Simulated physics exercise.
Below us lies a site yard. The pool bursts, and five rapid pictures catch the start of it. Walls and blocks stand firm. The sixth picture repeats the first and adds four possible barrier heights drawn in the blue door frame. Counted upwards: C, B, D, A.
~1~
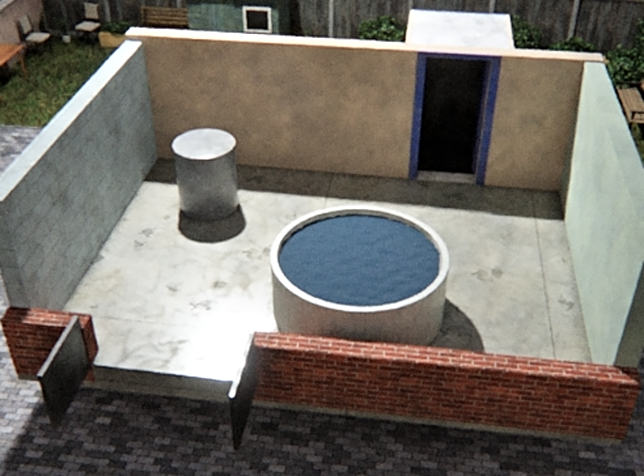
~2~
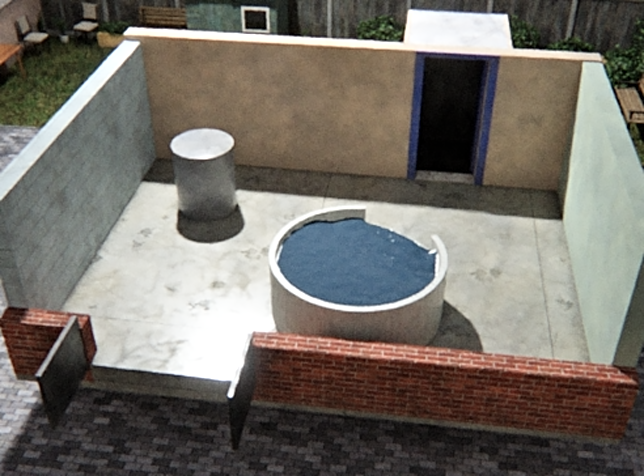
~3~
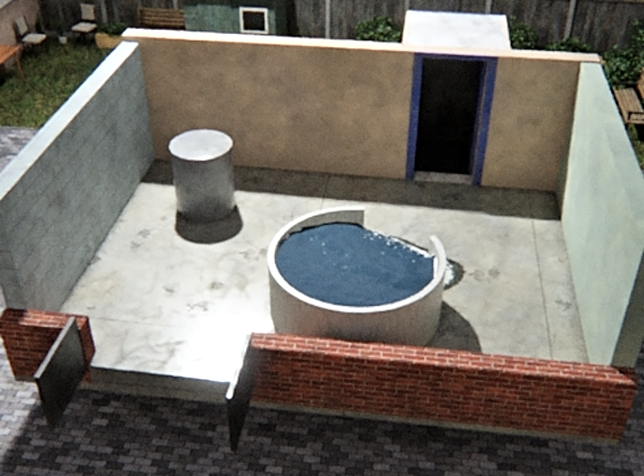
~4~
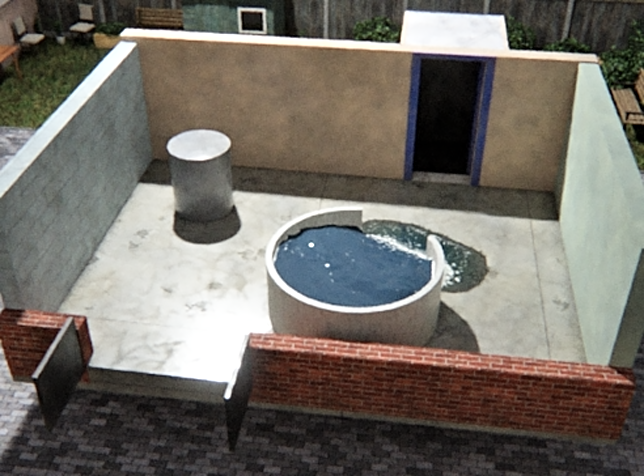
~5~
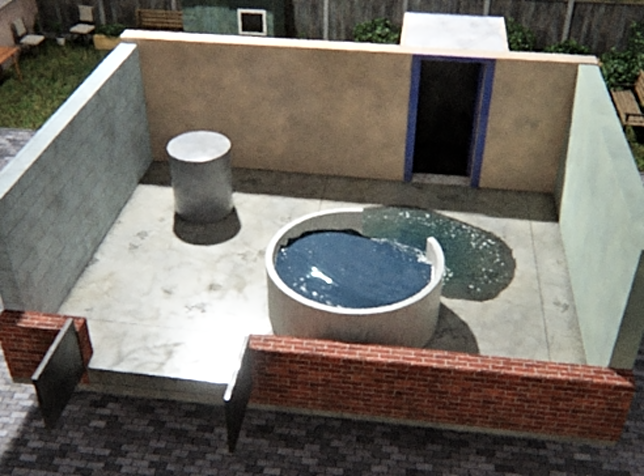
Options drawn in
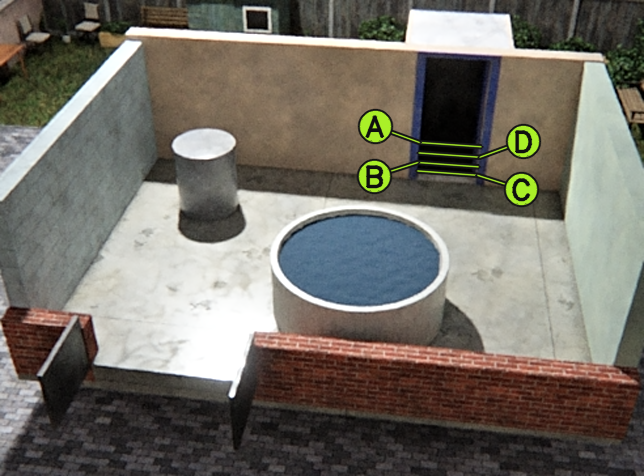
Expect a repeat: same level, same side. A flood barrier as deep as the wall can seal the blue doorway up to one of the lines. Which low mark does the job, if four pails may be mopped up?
B.
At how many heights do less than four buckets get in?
Three of them.
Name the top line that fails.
C it is.
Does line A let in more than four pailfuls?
No, not at all.
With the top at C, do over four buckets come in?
Yes, it does.
On the marked copy, A at (450, 144); B at (448, 164); C at (447, 173); D at (449, 155); from the bottom up C, B, D, A.
If A is chosen, nothing gets over.
If B is chosen, a splash gets over, under a bucket.
If C is chosen, about 15 bucketfuls get in.
If D is chosen, nothing gets over.
